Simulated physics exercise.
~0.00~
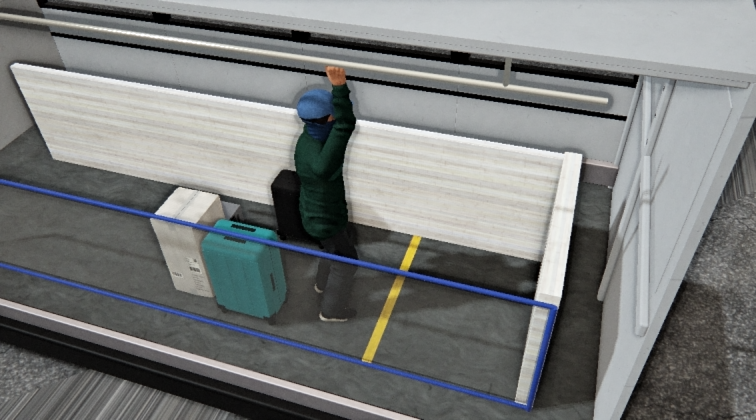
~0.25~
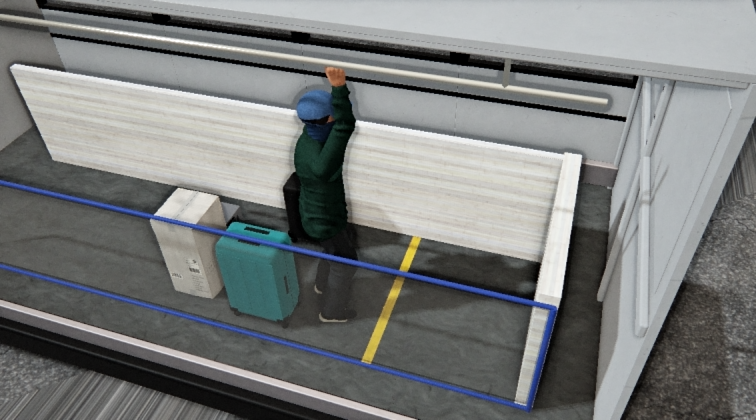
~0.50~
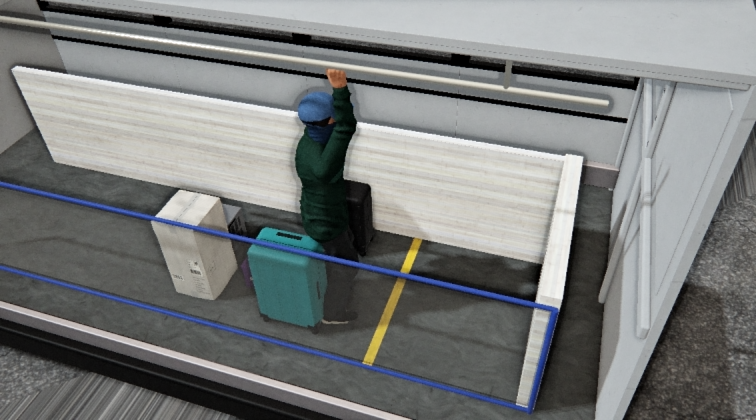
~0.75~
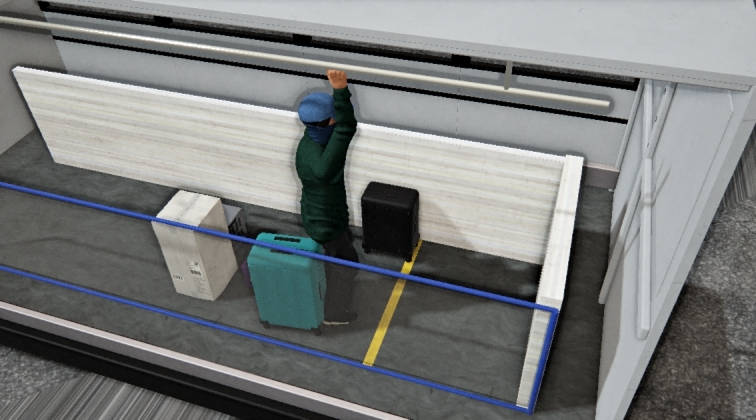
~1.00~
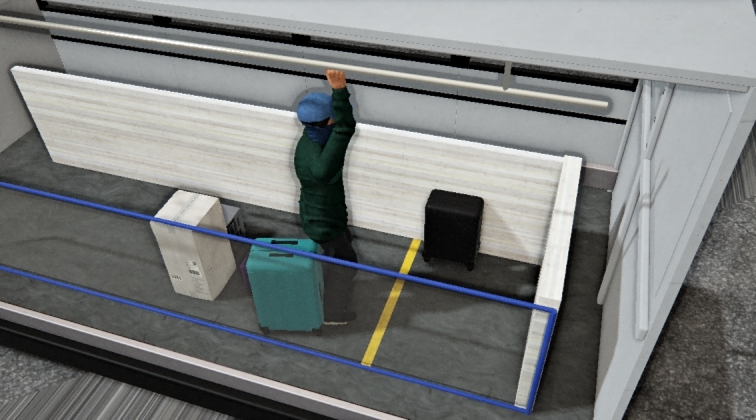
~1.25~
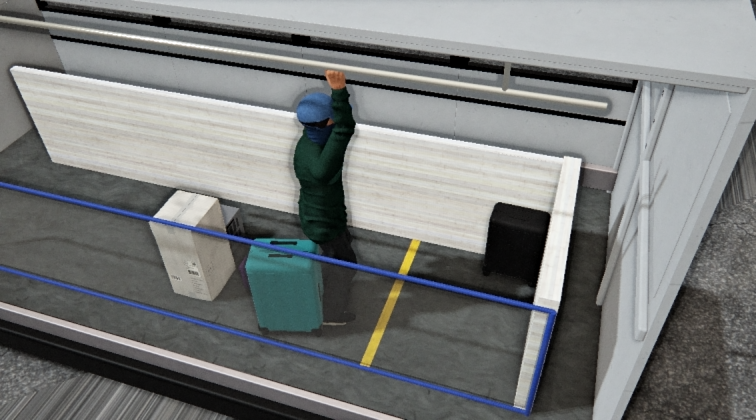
In a bus luggage bay, a black case rolls right across the yellow line while a teal case stops short.
